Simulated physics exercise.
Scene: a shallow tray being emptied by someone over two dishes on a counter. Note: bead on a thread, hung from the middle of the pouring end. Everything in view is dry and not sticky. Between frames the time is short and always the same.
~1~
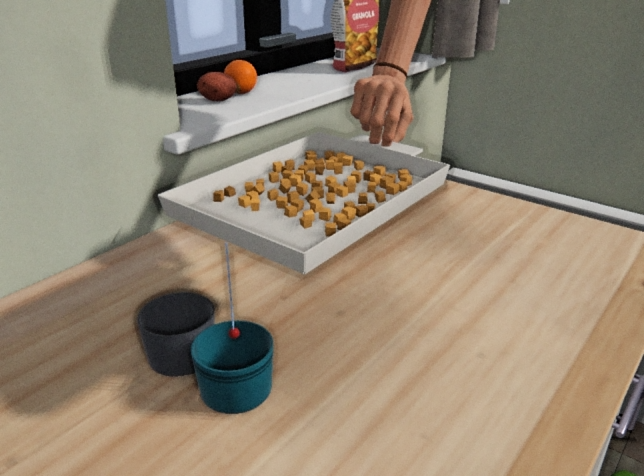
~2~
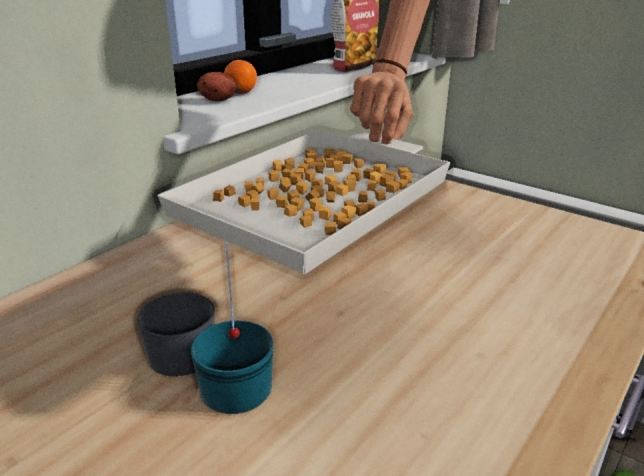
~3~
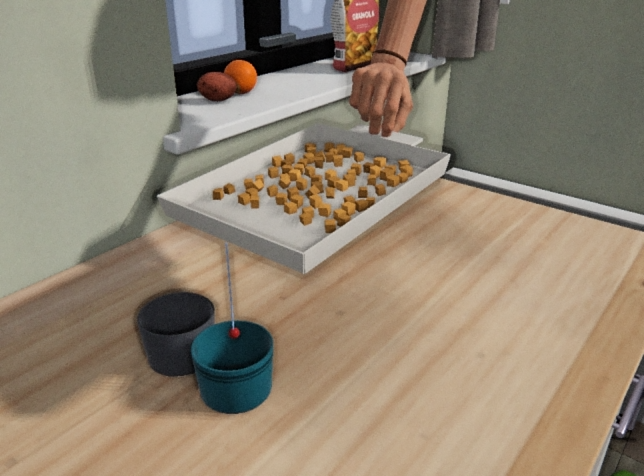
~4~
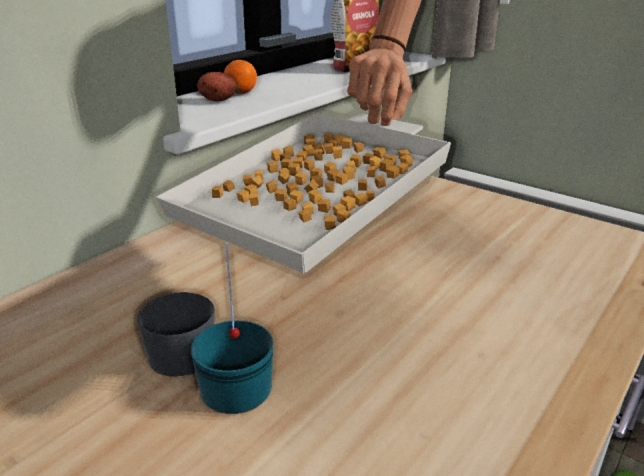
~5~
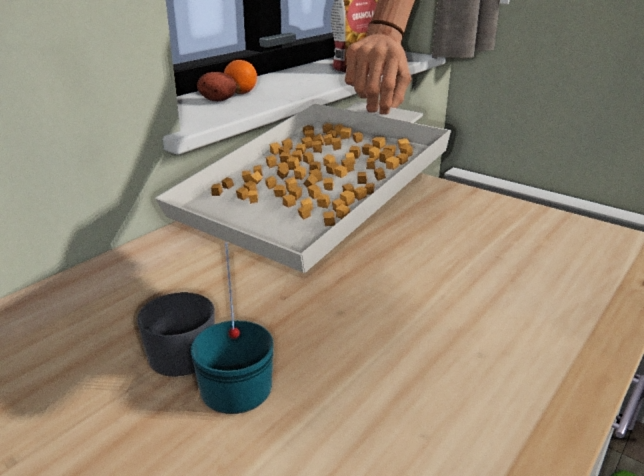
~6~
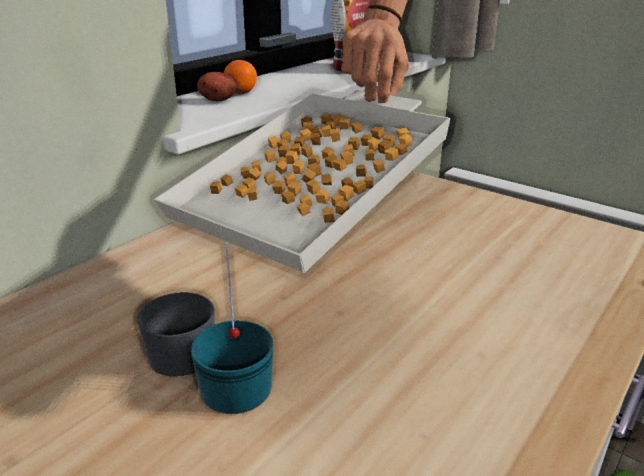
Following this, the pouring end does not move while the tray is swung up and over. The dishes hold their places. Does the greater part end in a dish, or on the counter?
Looks like the dishes end up with a minority of it in the end.
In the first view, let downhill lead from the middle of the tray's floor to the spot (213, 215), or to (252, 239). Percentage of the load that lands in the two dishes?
Shares: About 70 in a hundred, then about 0 in a hundred.
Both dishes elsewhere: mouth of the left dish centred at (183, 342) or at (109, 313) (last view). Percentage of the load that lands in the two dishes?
The first try gives 50 per cent, the second 50 per cent.
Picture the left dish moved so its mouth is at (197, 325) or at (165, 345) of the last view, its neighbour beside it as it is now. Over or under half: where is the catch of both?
Catch, run one: Below the halfway mark; run two: Past the halfway mark.
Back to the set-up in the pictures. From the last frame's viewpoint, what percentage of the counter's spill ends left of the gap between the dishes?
I'd put it at close to 80 per cent.
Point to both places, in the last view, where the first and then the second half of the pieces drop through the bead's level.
The first part at (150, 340); the rest at (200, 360).
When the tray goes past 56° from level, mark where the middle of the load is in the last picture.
Look around (213, 214) in the last picture.
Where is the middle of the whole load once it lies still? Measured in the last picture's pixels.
About pixel (145, 433).
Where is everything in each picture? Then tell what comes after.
In the first frame, corners of the pouring end near (164, 195) and (304, 250), level; middle of the load near (317, 186), croutons; left dish near (149, 349); right dish near (205, 385); bead on its thread near (234, 333).
In the second frame, corners of the pouring end near (164, 195) and (304, 250), level; middle of the load near (317, 184).
In the third frame, corners of the pouring end near (163, 195) and (303, 250), tipped barely, level across its low end; middle of the load near (317, 180).
In the fourth frame, corners of the pouring end near (162, 196) and (302, 250), tipped a little, level across its low end; middle of the load near (316, 173).
In the fifth frame, corners of the pouring end near (161, 197) and (301, 251), tipped a little, level across its low end; middle of the load near (315, 167).
In the sixth frame, corners of the pouring end near (160, 198) and (300, 251), tipped a little, level across its low end; middle of the load near (314, 161); left dish near (149, 349); right dish near (205, 385).
Shortly afterwards, tray tipped steeply; all but a few on the tray; a little in the air.
Next, tray tipped right over; the bulk on the tray; a little outside both; only a few in the air.
Some moments later, tray tipped past a quarter turn; a little in the left dish; all but a few outside both.
In the end, tray tipped past a quarter turn; none at all in the right dish; a little in the left dish; all but a few outside both.
